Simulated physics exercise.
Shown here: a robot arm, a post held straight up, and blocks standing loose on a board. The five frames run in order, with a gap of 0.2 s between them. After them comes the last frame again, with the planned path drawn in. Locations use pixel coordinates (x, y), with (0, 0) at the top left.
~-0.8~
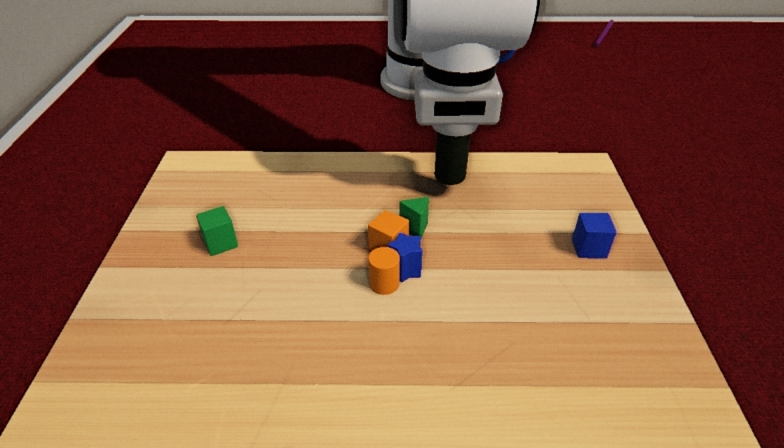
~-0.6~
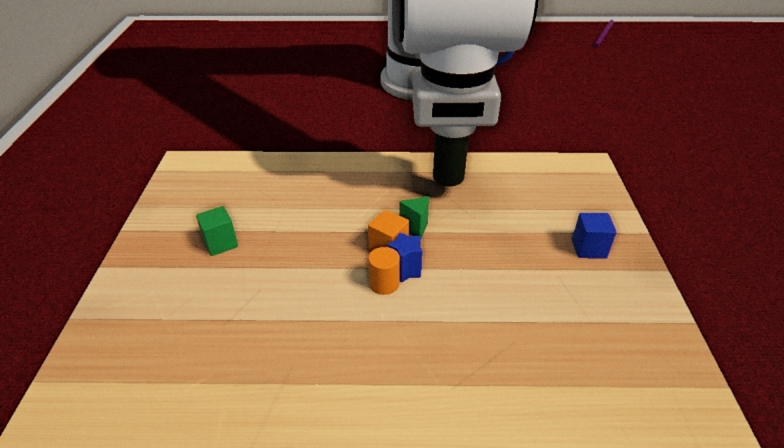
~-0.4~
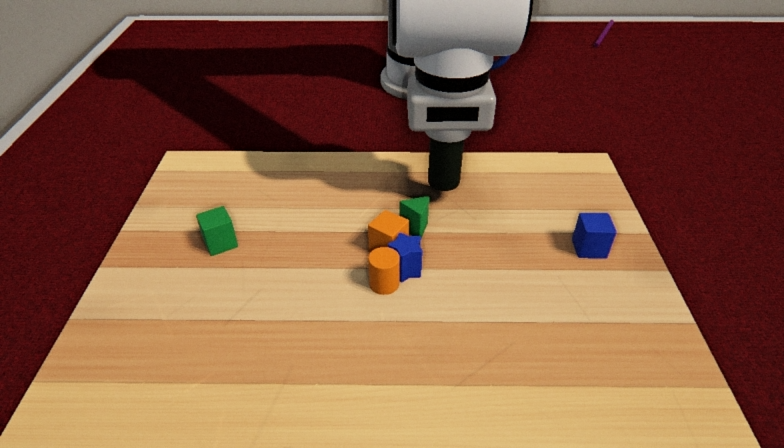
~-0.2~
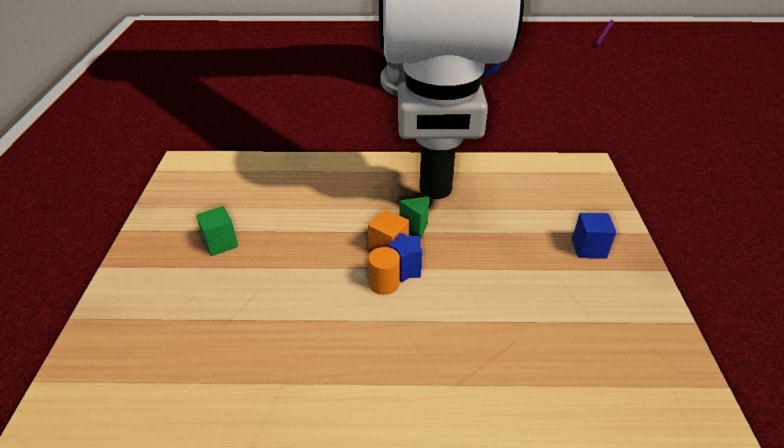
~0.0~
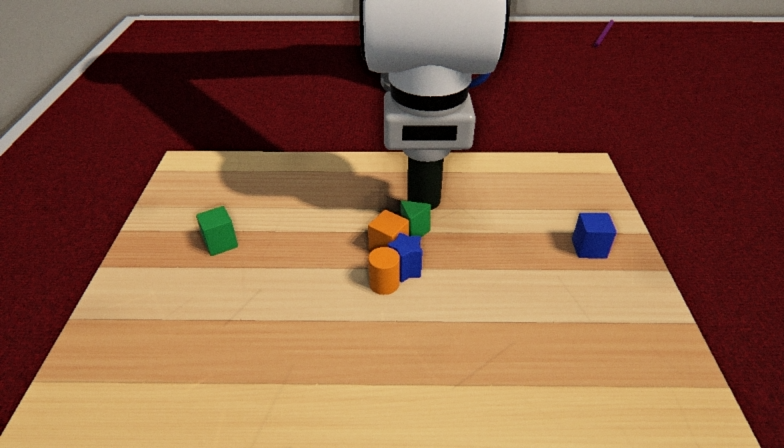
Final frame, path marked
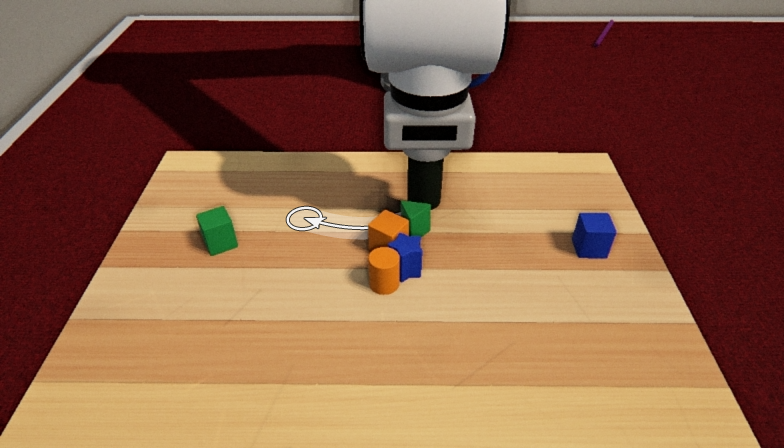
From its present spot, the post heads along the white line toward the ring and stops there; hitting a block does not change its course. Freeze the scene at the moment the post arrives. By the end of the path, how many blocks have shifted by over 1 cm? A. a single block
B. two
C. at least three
A: A single block.
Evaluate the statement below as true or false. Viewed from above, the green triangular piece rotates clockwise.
The claim does not hold.
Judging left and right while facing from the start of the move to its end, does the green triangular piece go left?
The answer is yes.
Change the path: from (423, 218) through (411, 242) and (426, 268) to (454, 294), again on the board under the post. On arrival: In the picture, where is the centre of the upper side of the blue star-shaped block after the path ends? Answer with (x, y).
Near (406, 280).
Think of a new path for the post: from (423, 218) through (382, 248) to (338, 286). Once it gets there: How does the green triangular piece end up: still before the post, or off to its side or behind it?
The post has moved past the green triangular piece by the time the path ends.
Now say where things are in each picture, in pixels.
In the first picture, post's lower end at (450, 177); orange square piece at (389, 222); blue star-shaped block at (406, 243); green triangular piece at (417, 203).
In the second picture, post at (448, 178); blocks still.
In the third picture, post at (444, 183); blocks still.
In the fourth picture, post at (436, 191); blocks still.
In the fifth picture, post at (424, 202); orange square piece at (389, 222); blue star-shaped block at (406, 243); green triangular piece at (415, 207).
Drawn move, from (423, 218) by way of (384, 227) and (342, 227) to (304, 218).
The first path, step by step. One third of the way, post at (384, 211); orange square piece at (387, 226), turned 15° clockwise; green triangular piece at (407, 215), turned 25° anticlockwise.
Two thirds of the way, post at (341, 211); orange square piece at (387, 226), turned 15° clockwise; green triangular piece at (407, 215), turned 25° anticlockwise.
At the end, post at (302, 202); orange square piece at (387, 226), turned 15° clockwise; blue star-shaped block still; green triangular piece at (407, 215), turned 25° anticlockwise.
